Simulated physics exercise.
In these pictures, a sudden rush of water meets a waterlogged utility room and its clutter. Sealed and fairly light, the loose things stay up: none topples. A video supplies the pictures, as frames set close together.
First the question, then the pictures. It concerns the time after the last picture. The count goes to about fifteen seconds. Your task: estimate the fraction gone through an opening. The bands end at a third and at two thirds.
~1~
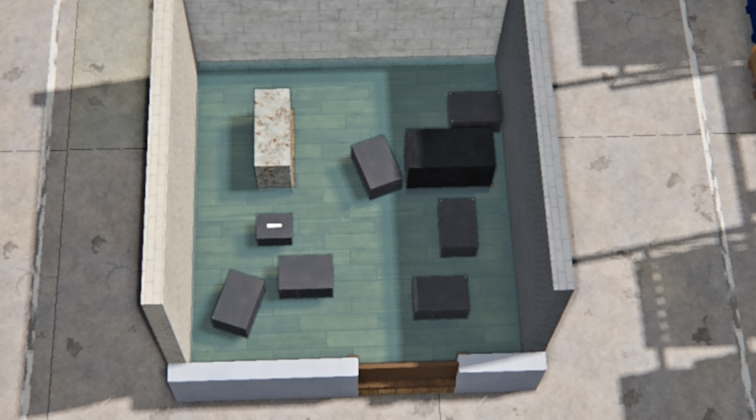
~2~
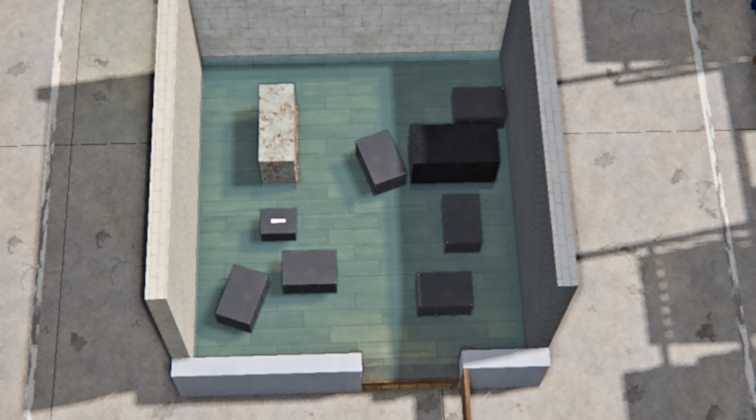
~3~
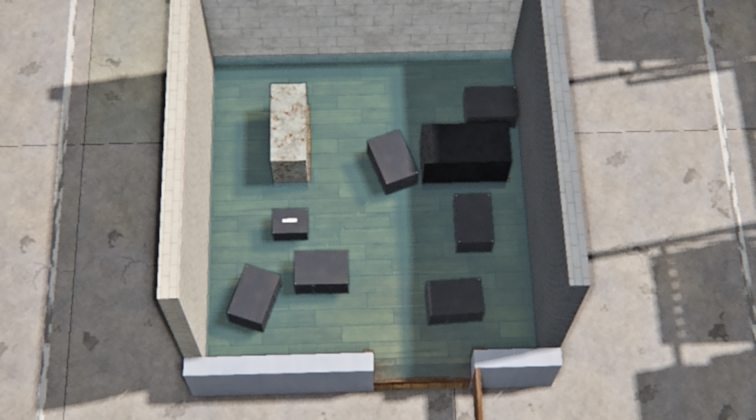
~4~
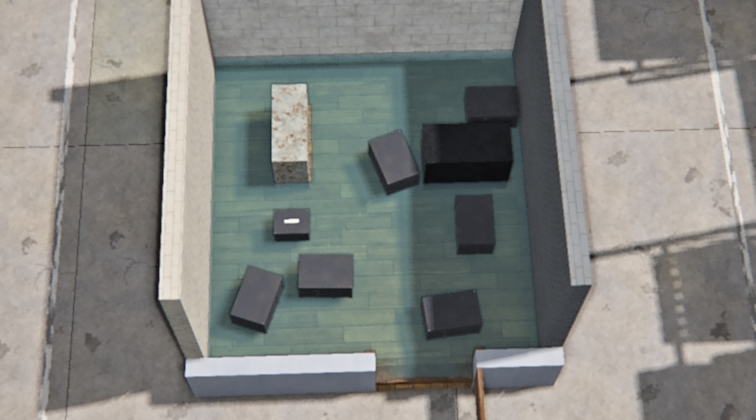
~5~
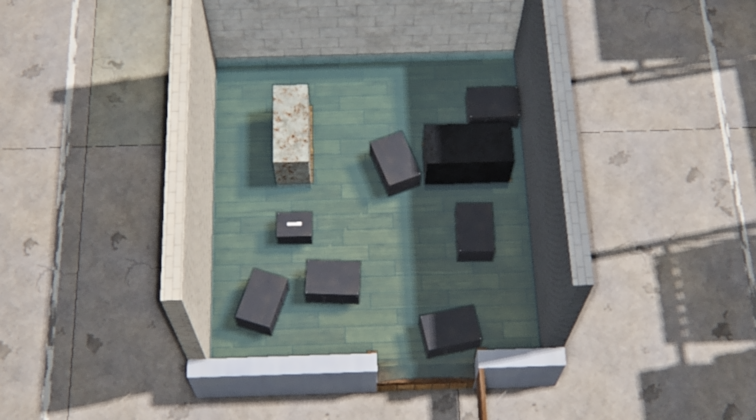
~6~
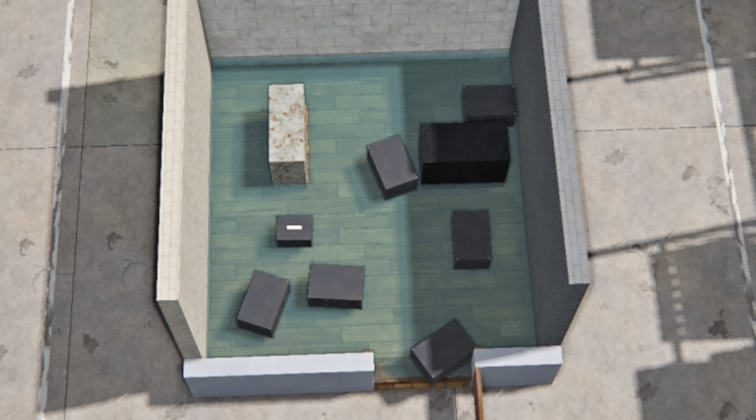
My guess is that the bulk, two thirds or beyond, is carried off.
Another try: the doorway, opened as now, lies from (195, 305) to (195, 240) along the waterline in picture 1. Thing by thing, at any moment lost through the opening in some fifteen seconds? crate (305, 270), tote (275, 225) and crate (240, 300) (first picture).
The first exits, the second exits, the third exits.
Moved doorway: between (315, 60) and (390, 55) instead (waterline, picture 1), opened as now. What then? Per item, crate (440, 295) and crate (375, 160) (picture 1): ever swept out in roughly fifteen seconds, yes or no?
Held back / swept away.
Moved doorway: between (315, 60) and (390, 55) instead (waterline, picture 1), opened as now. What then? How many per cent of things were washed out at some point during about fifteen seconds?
Near 30 in a hundred.
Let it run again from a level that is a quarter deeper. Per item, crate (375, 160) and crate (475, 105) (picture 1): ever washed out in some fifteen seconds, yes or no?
The first one is never lost and the second is never lost.
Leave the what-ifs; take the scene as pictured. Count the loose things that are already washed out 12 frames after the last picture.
The count is 2.
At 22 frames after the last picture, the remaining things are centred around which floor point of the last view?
Close to (479, 175).
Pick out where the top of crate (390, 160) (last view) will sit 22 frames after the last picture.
Somewhere around pixel (475, 205).
A moment on, 1 of 7 are out; 6 afloat.
Next, 2 of 7 are out; 5 afloat.
Later, 5 of 7 are out; 2 afloat.
In the end, 5 of 7 are out; 2 afloat.
